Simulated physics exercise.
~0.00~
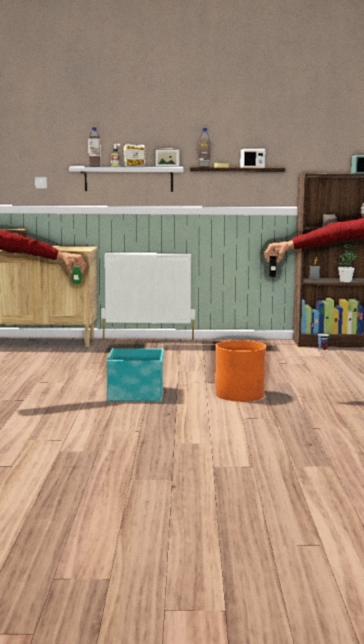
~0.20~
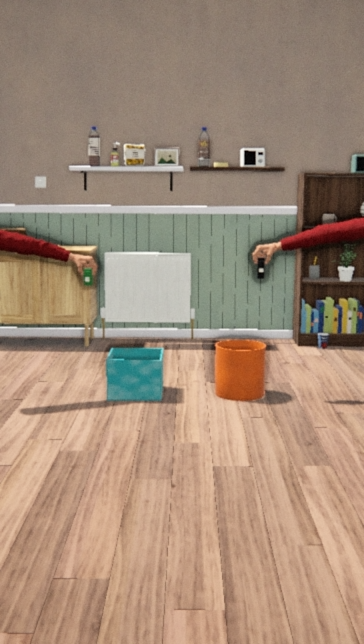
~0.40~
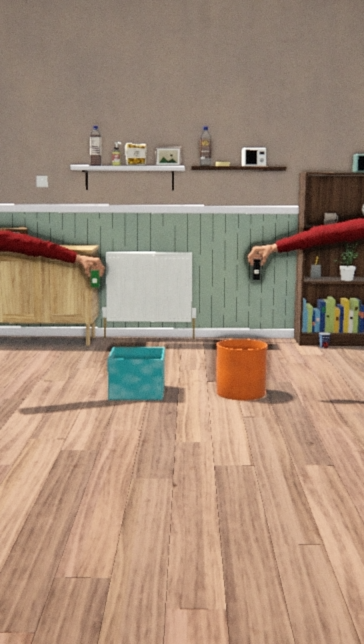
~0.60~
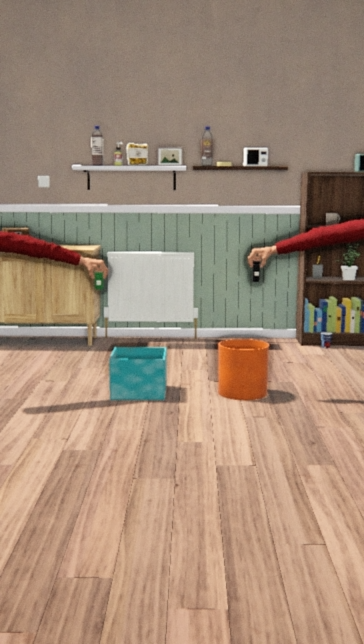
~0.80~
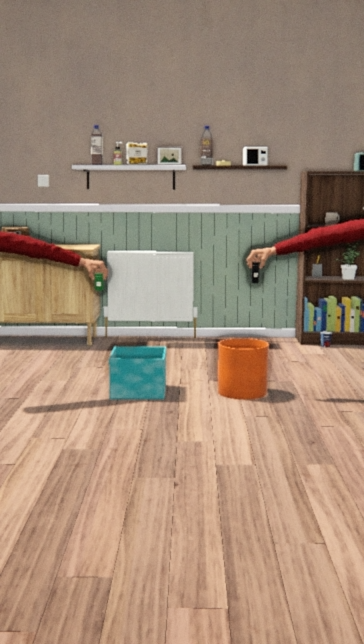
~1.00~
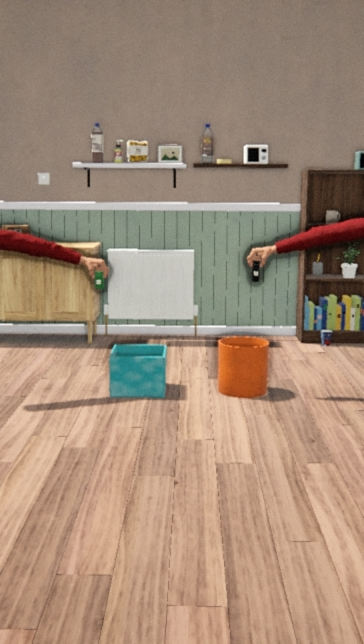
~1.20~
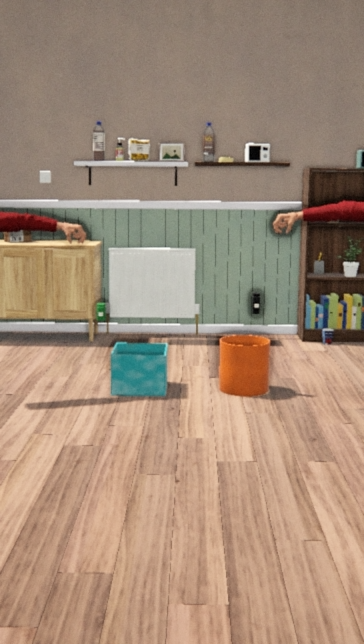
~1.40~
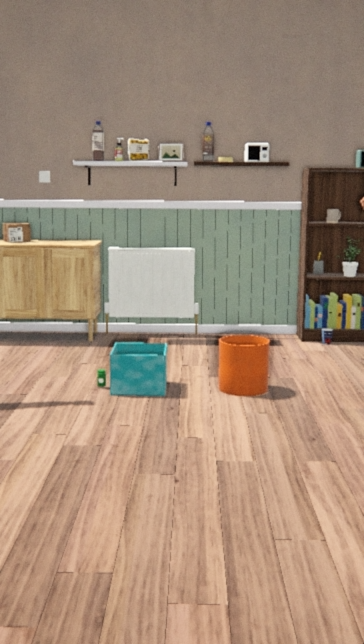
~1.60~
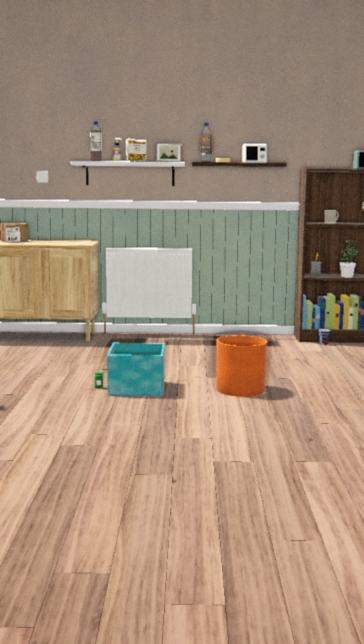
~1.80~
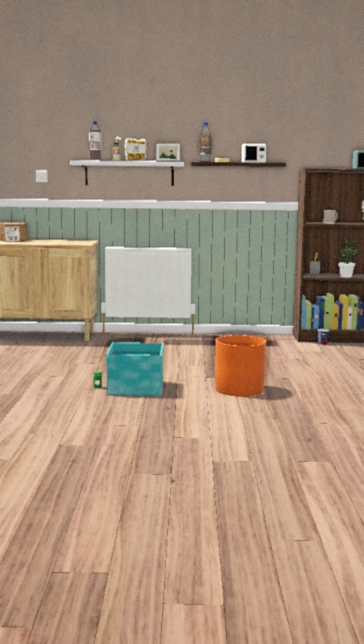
Living room with two hands releasing small shakers, the black one dropping into an orange bucket, the green landing beside a teal basket.
